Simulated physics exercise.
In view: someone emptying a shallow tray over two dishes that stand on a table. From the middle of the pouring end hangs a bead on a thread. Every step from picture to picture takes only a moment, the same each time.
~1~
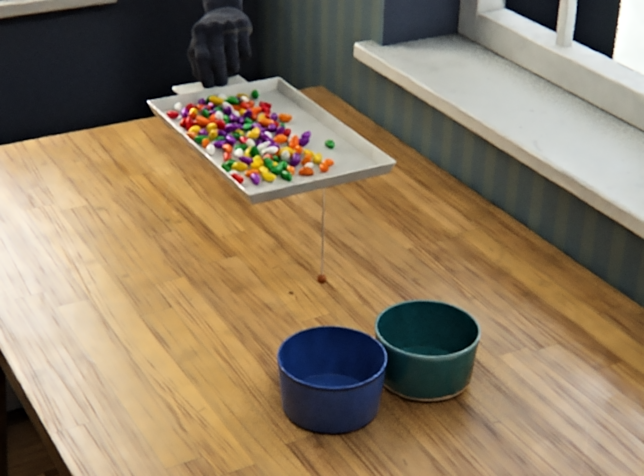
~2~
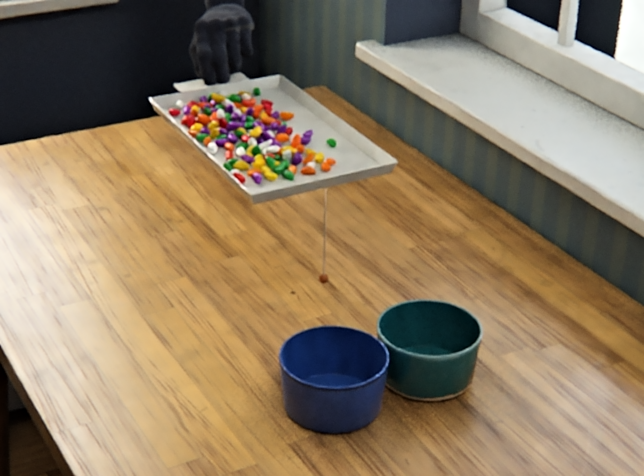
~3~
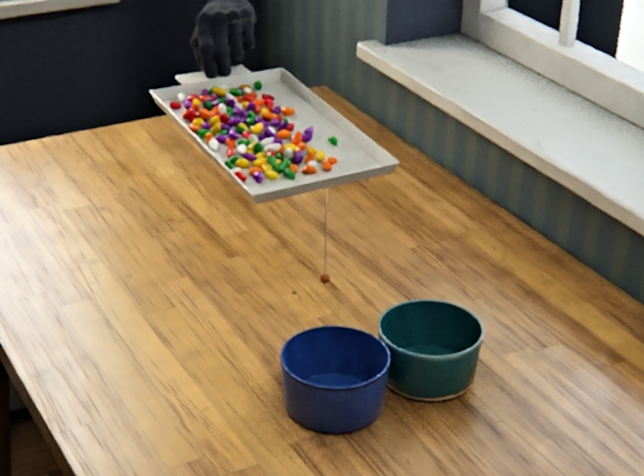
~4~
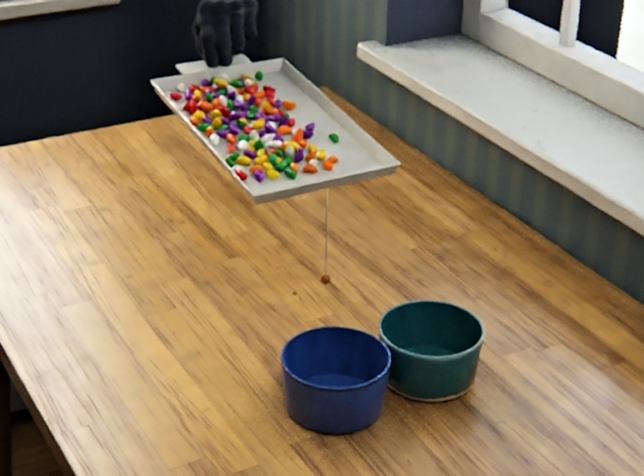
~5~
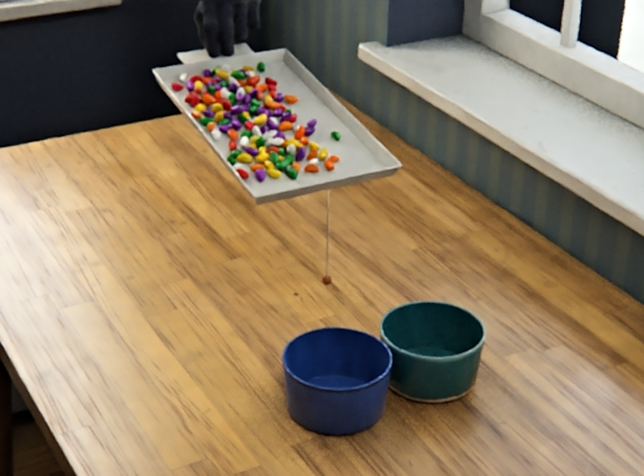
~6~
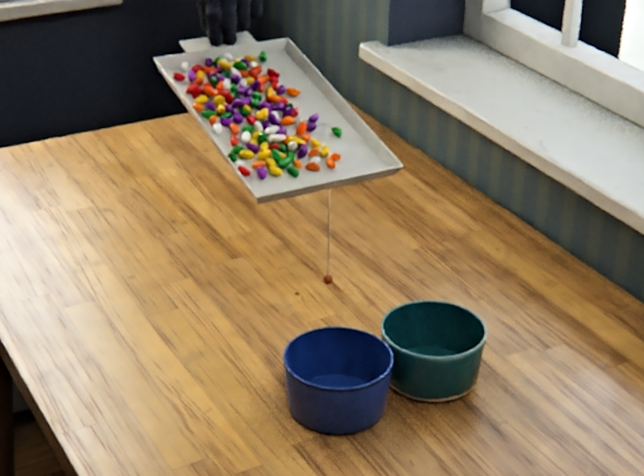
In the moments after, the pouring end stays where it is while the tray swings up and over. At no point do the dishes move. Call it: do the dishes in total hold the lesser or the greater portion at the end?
In total they hold the lesser portion.
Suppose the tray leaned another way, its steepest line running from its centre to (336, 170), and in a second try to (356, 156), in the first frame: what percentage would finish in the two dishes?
Shares, approx.: 10 %, then 0 %.
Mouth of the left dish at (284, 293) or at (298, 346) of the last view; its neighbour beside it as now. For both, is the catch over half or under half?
Place 1: Lower than half; place 2: Higher than half.
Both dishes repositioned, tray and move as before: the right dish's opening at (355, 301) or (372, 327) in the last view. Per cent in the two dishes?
First 60 per cent, second 60 per cent.
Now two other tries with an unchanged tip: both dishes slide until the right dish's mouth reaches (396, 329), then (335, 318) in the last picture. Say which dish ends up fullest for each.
The first try: Right. The second: The right dish.
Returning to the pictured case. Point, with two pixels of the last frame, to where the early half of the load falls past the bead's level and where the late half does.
About (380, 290) to begin with, then about (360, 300).
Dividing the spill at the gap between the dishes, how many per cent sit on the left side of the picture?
Looks to be around 60 per cent of the spill.
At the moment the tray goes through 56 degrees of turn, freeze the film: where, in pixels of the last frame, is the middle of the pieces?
Look around (321, 142) in the last picture.
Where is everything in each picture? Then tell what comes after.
Corners of the pouring end (252, 191) and (389, 161), level; middle of the load (251, 137), jelly beans; left dish (359, 405); right dish (455, 374); bead on its thread (322, 279), in the first frame.
Corners of the pouring end (254, 191) and (391, 161), level; middle of the load (253, 135), in the second frame.
Corners of the pouring end (255, 191) and (392, 161), tipped barely, level across its low end; middle of the load (254, 131), in the third frame.
Corners of the pouring end (256, 192) and (393, 162), tipped a little, level across its low end; middle of the load (255, 126), in the fourth frame.
Corners of the pouring end (258, 193) and (395, 164), tipped a little, level across its low end; middle of the load (257, 121), in the fifth frame.
Corners of the pouring end (259, 193) and (396, 164), tipped a little, level across its low end; middle of the load (258, 115); left dish (365, 405); right dish (462, 374), in the sixth frame.
Just after the last frame, tray tipped steeply; almost all on the tray; just a few in the air.
A moment on, tray tipped right over; roughly a quarter on the tray; just a few in the left dish; about a tenth in the right dish; roughly a quarter outside both; roughly a third in the air.
Further on, tray tipped past a quarter turn; about a tenth in the left dish; about a tenth in the right dish; the larger part outside both.
When it is over, tray tipped past a quarter turn; about a tenth in the left dish; about a tenth in the right dish; the larger part outside both.
